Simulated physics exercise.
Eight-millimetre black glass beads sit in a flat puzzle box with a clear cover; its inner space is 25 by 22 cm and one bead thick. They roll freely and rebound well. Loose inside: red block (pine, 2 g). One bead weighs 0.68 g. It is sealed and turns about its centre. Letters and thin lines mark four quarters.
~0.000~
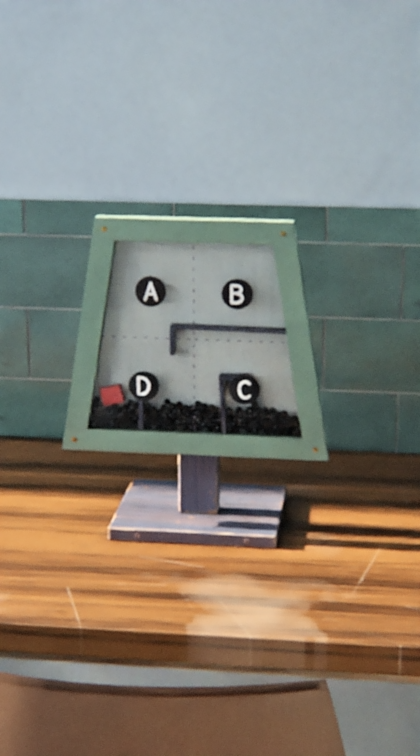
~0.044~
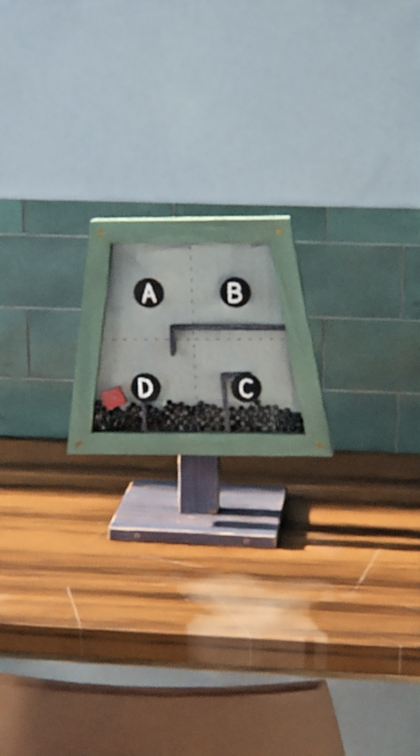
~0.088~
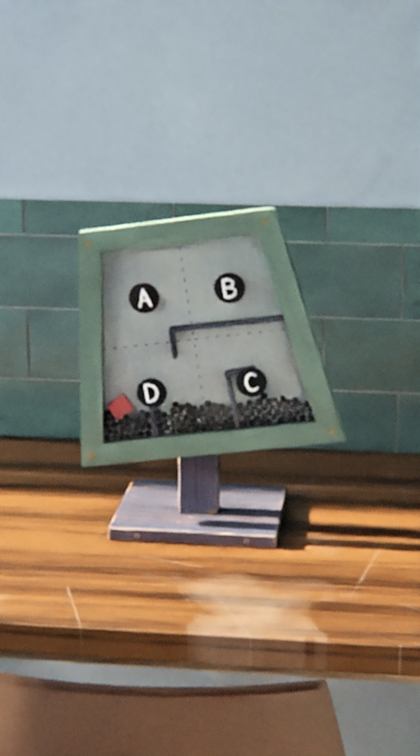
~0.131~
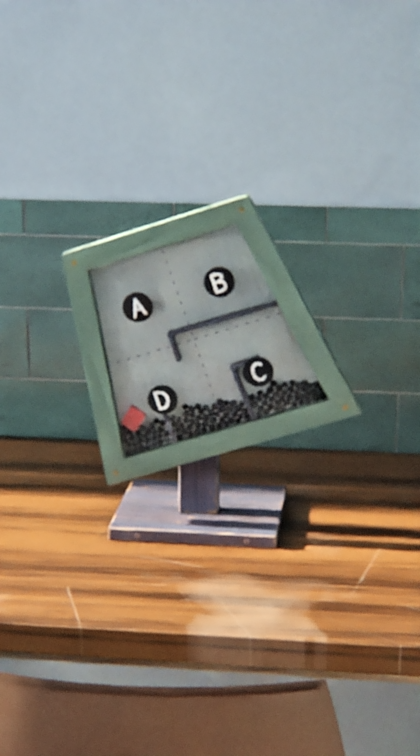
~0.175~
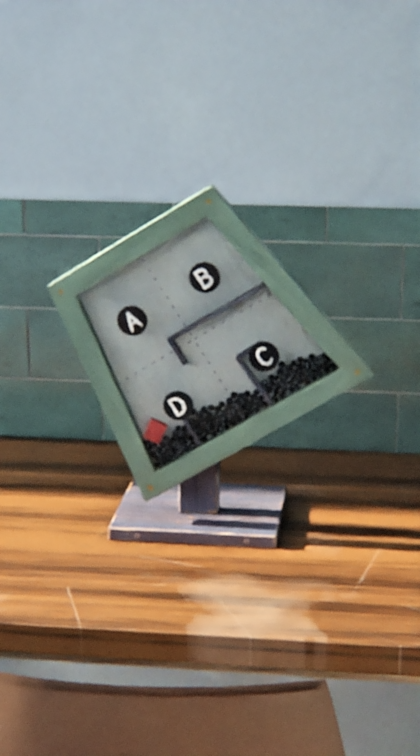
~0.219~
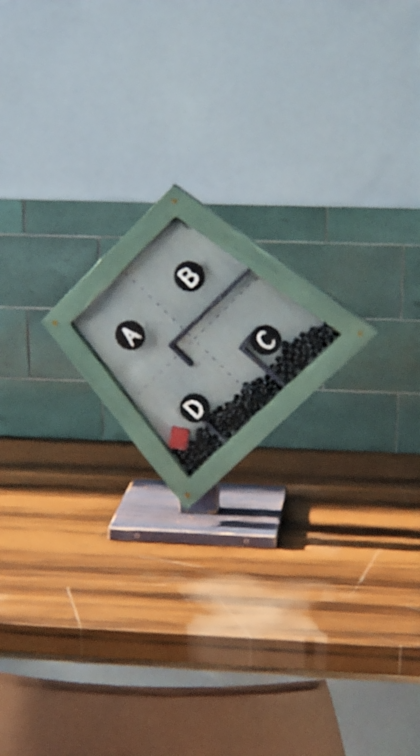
A green-framed puzzle box with a clear front stands on a purple-grey pedestal on a wooden table, seen straight on by a still camera against teal tiles and a pale wall. Inside are black discs lettered A, B, C and D, dark bent walls, a low bed of black beads and a red block at lower left. The box turns anticlockwise, slightly then steeply, as the beads slope up to the right and the block tilts.
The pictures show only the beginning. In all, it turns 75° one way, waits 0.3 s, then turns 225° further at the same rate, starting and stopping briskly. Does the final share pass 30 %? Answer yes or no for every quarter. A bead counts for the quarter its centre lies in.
A: No; B: Yes; C: Yes; D: No.
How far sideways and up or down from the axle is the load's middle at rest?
Some 5 cm right and 7 cm below.
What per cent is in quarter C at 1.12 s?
Roughly 35 per cent.
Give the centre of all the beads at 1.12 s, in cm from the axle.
About 1 cm right and 1 cm below.
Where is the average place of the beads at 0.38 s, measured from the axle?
Some 9 cm right and 3 cm below.
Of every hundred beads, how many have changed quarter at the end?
About 65 per cent.
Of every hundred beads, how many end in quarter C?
Roughly 40 per cent.
By 0.38 s, it stands 75° anticlockwise; the beads' middle is 9 cm right of and 3 cm below the centre; C 45 %, D 55 %.
By 1.12 s, it has come round 188° anticlockwise; the beads' middle is 1 cm right of and 1 cm below the centre; A 40 %, B 5 %, C 35 %, D 20 %.
By 1.55 s, it has come round 300° anticlockwise; the beads' middle is 6 cm right of and 6 cm below the centre; B 65 %, C 35 %.
All still by 2.3 s, it has come round 300° anticlockwise; A 0 %, B 60 %, C 40 %, D 0 %.
